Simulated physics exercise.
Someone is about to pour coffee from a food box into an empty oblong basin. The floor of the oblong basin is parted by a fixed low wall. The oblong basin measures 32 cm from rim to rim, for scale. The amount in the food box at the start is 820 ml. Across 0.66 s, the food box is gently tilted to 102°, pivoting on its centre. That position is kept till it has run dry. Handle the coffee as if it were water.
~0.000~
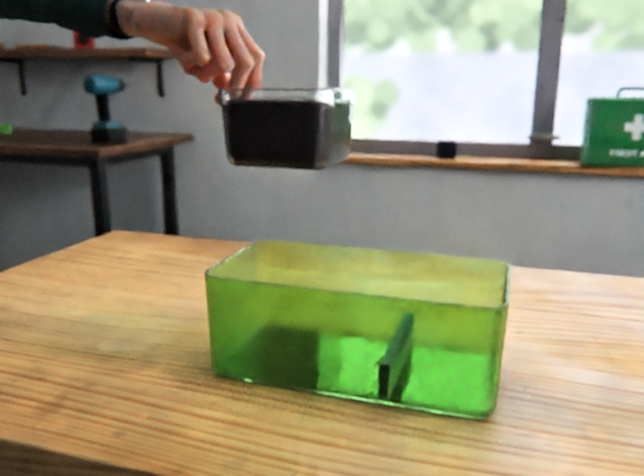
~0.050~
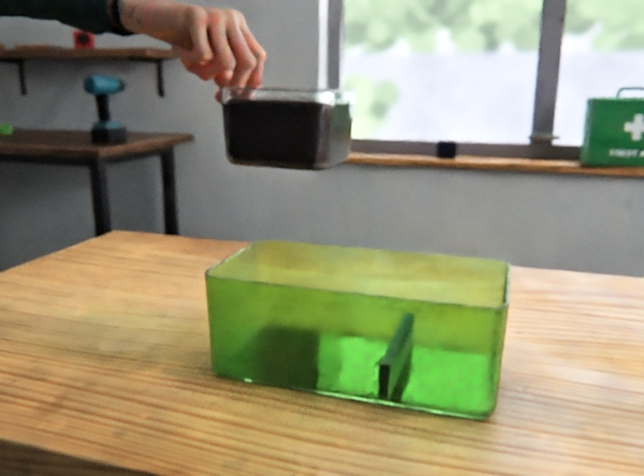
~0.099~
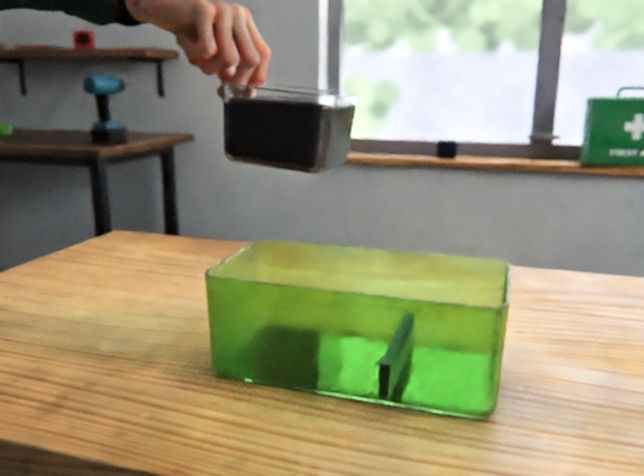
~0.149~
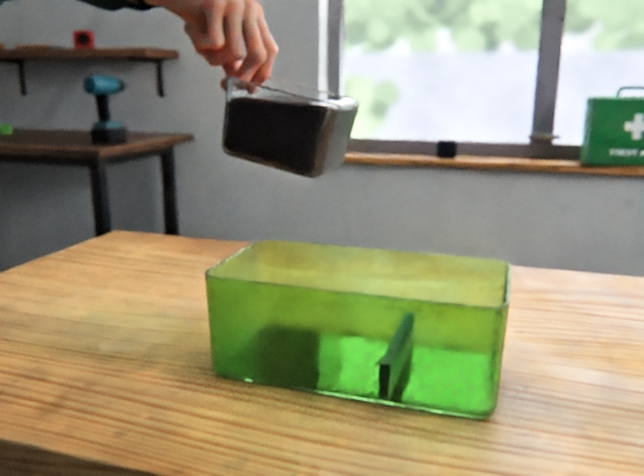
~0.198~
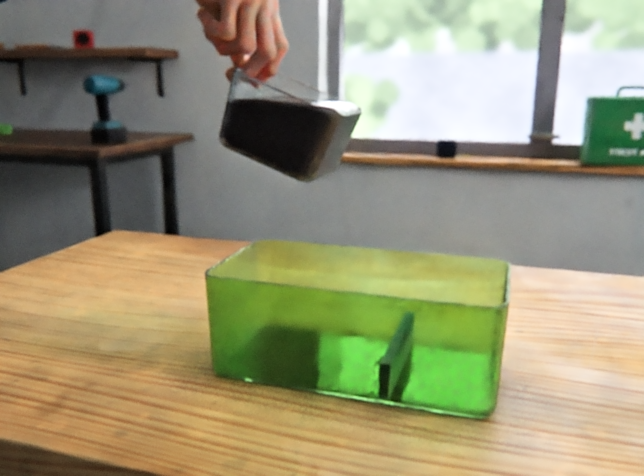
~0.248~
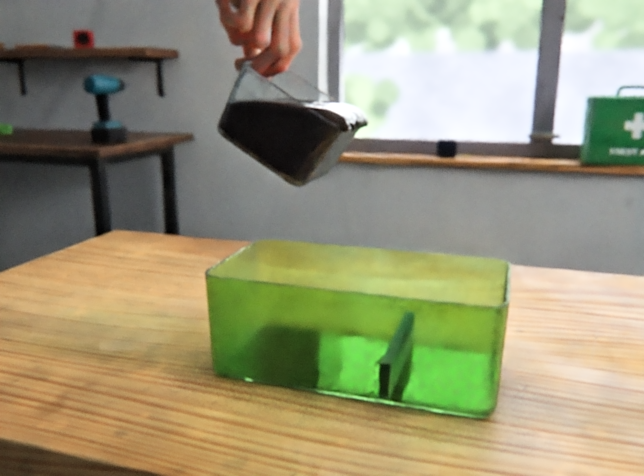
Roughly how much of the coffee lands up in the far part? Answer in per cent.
Around 52 %.
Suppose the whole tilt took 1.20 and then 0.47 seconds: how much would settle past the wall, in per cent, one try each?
It comes to 65 per cent, and then 40 per cent.
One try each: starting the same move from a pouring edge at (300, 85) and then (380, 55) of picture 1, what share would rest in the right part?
5 in a hundred, followed by 75 in a hundred.
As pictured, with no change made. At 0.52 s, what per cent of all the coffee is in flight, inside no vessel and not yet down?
My guess is roughly 44 %.
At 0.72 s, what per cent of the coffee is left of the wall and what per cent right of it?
Left roughly 24 per cent, right roughly 60.
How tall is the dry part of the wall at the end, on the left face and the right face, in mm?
About 30 mm left, about 16 mm right.
Then, 0.52 s in, the tilt is 91° and 32 per cent is still to pour, 2 is left of the wall and 22 right of it.
Then, 0.72 s in, the tilt is 102° and 7 per cent is still to pour, 25 is left of the wall and 59 right of it.
Then, 0.93 s in, the tilt is 102° and 1 per cent is still to pour, 42 is left of the wall and 53 right of it.
Then, 1.16 s in, the tilt is 102° and 0 per cent is still to pour, 46 is left of the wall and 52 right of it.
Finally, 46 per cent lies left of the wall, 52 right of it and 2 outside.
